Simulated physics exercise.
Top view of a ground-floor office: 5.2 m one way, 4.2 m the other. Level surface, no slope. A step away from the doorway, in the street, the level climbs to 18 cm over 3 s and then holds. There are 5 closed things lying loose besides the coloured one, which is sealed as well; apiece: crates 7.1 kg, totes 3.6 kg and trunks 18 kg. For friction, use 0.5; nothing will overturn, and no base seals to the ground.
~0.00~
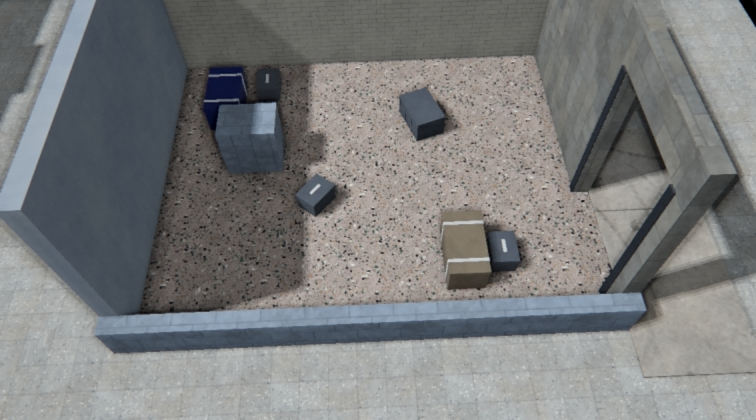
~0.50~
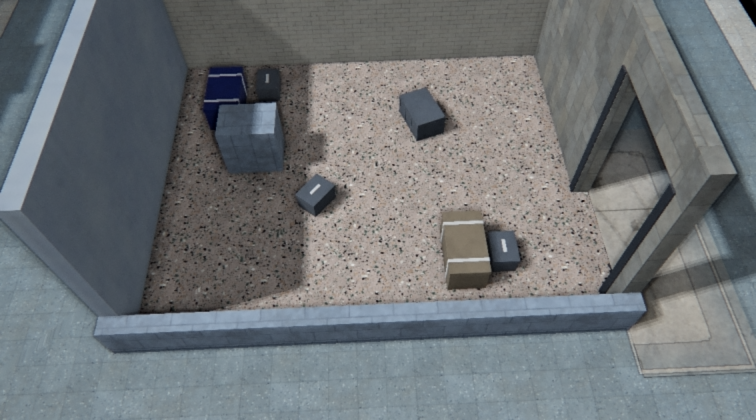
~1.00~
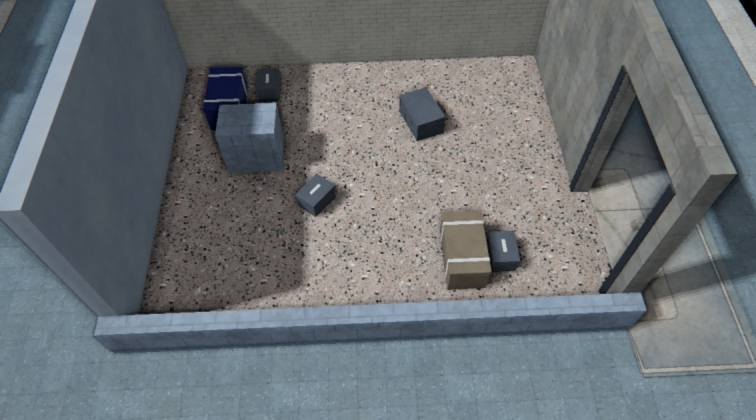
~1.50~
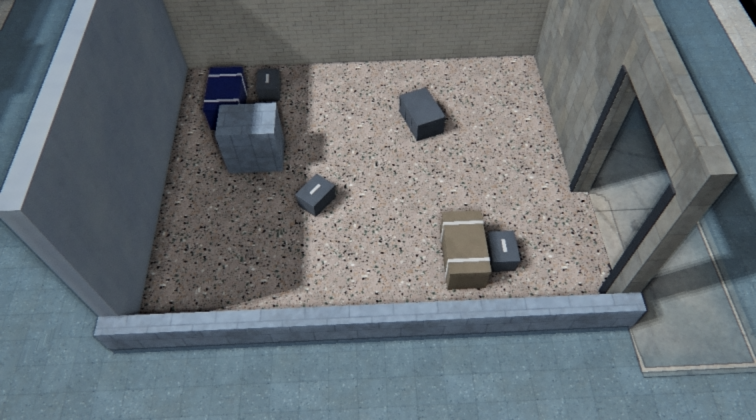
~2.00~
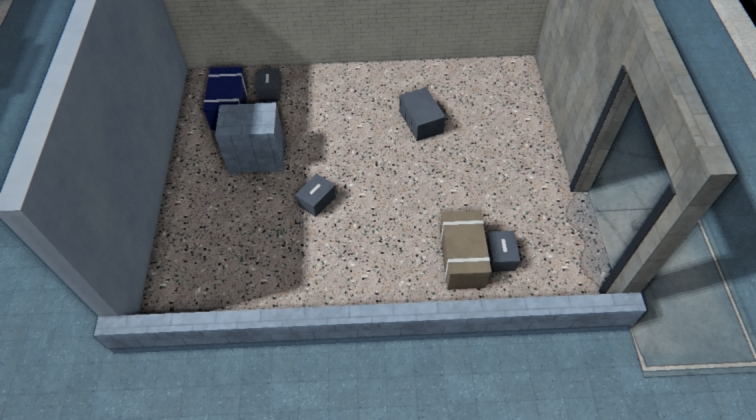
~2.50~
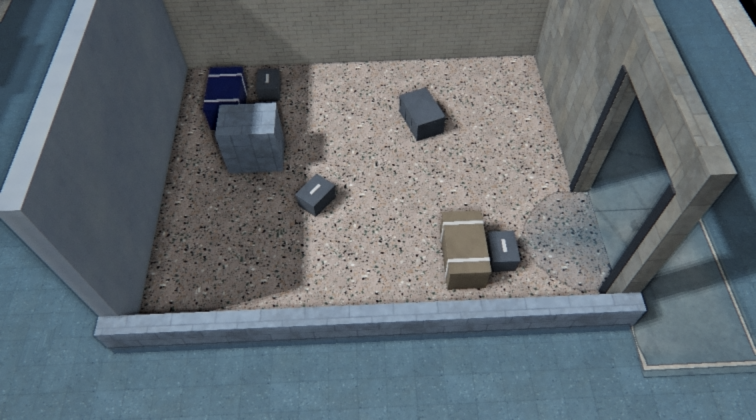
The clip opens on a high view of a walled room with a speckled floor, where a blue trunk and several closed containers sit still. Water spreads across the paving outside, then slips through the doorway on the right and forms a small, growing patch inside, while none of the containers move.
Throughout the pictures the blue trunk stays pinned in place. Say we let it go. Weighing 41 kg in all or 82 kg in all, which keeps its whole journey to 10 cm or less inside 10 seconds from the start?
I'd say the half-size load is fine.
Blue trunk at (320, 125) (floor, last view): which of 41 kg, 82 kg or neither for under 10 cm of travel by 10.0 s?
Both loads work.
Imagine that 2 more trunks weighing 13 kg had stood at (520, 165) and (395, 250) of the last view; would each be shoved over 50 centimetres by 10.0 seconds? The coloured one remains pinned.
The first is not as far, the second further.
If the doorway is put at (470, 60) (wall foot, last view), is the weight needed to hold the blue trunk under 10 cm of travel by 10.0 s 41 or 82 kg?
Answer: The lower mass works.
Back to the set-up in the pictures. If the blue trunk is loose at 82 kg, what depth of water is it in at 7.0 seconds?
Depth: Approx. 2 cm.
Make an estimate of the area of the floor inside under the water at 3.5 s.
About 2.5 m2 is covered.
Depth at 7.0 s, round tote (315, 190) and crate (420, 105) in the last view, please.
About 3 and 2 cm.
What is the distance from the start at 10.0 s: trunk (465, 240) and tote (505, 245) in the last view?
Net displacement, in order: 300 cm; 400 cm.
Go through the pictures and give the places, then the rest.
The blue trunk at (223, 88), on the bottom; 0.0 m2 under water; 0 of 6 have shifted, in the first picture.
The blue trunk at (223, 88) rests on the ground; 0.0 m2 under water; 0 of 6 have shifted, in the second picture.
The blue trunk at (223, 88), on the bottom; water covers 0.0 m2; 0 of 6 have shifted, in the third picture.
The blue trunk at (223, 88), on the bottom; 0.0 m2 under water; 0 of 6 have shifted, in the fourth picture.
The blue trunk at (223, 88), on the bottom; water covers 0.1 m2; 0 of 6 have shifted, in the fifth picture.
The blue trunk at (223, 88) rests on the ground; 0.7 m2 under water; 0 of 6 have shifted, in the sixth picture.
After 3.5 s the blue trunk would be 0 cm from its start with 41 kg and 0 cm from its start with 82 kg; 0 cm of water round it then.
After 4.5 s the blue trunk would be 0 cm from its start with 41 kg and 0 cm from its start with 82 kg; 0 cm of water round it then.
After 7.0 s the blue trunk would be 0 cm from its start with 41 kg and 0 cm from its start with 82 kg; 2 cm of water round it then.
After 10.0 s the blue trunk would be 0 cm from its start with 41 kg and 0 cm from its start with 82 kg; 7 cm of water round it then.
